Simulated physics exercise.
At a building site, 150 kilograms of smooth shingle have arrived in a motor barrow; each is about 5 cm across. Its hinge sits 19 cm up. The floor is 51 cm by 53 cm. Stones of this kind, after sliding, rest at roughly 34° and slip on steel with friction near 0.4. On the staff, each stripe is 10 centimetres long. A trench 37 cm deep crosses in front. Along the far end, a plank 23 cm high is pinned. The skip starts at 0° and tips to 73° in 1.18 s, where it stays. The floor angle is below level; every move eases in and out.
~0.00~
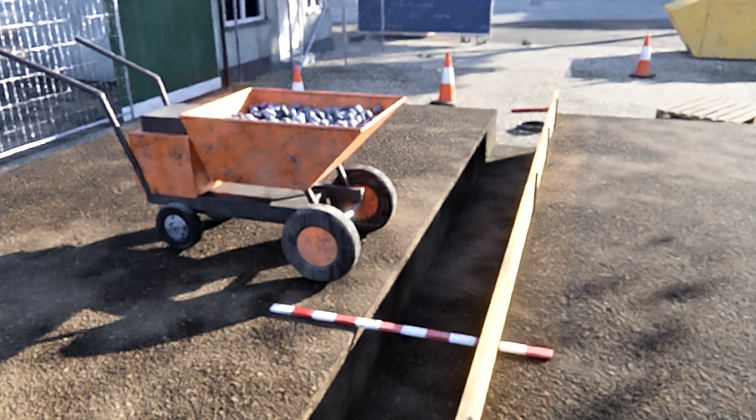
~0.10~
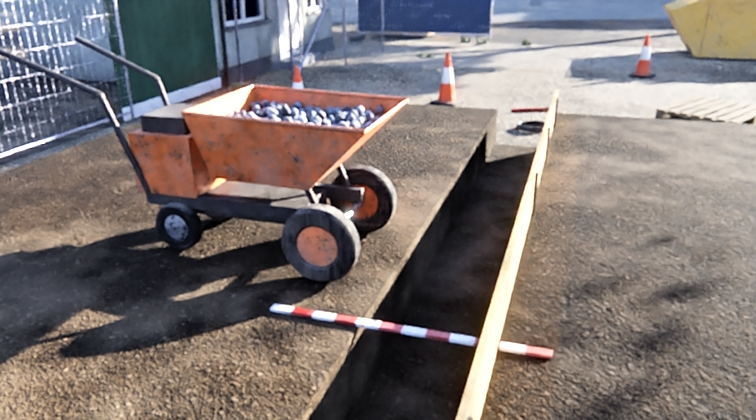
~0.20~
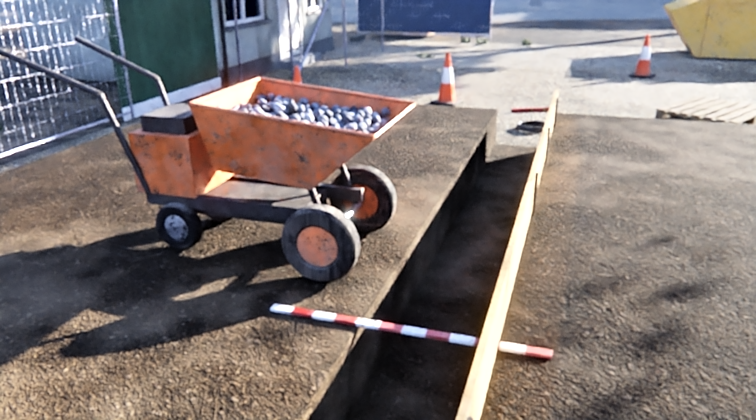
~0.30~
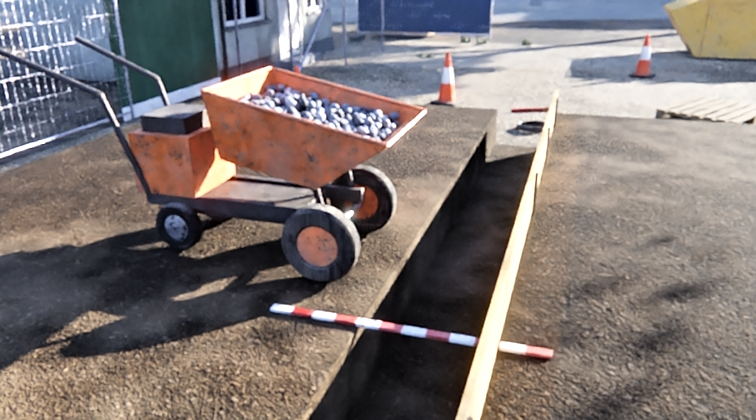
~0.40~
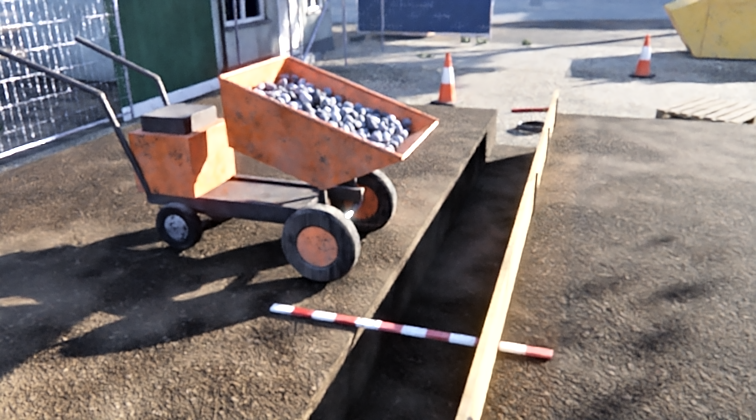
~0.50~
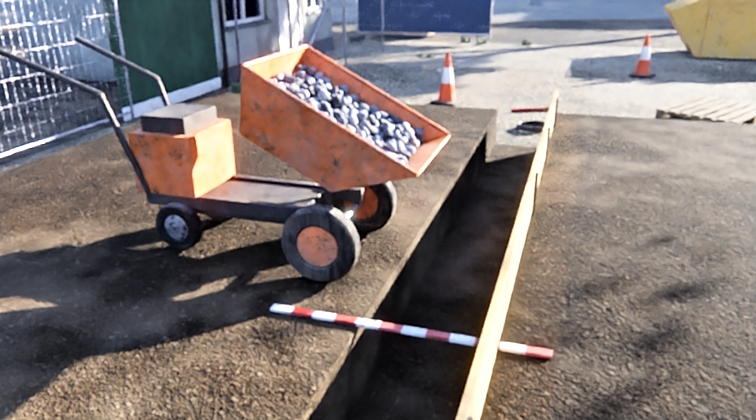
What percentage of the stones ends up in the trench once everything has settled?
About 98 per cent.
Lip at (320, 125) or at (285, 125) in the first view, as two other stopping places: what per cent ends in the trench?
Near 100 then near 100 percent.
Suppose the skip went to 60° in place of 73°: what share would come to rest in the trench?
It would come to about 90 percent.
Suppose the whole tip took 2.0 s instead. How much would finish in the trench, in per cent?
With that change, it comes to around 100 per cent.
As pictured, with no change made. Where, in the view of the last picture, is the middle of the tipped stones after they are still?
I'd put it close to (466, 324).
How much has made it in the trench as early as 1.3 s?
I'd put it near 55 per cent.
After 0.9 s the floor is at 61°; 100 % in the skip; the foremost stones are at (463, 220).
After 1.3 s the floor is at 73°; 46 % in the skip, 53 % in the trench, 1 % past the trench; the foremost stones are at (529, 233).
After 1.6 s the floor is at 73°; 9 % in the skip, 89 % in the trench, 2 % past the trench; the foremost stones are at (599, 287).
After 3.6 s the floor is at 73°; 0 % in the skip, 98 % in the trench, 2 % past the trench; the foremost stones are at (623, 290).
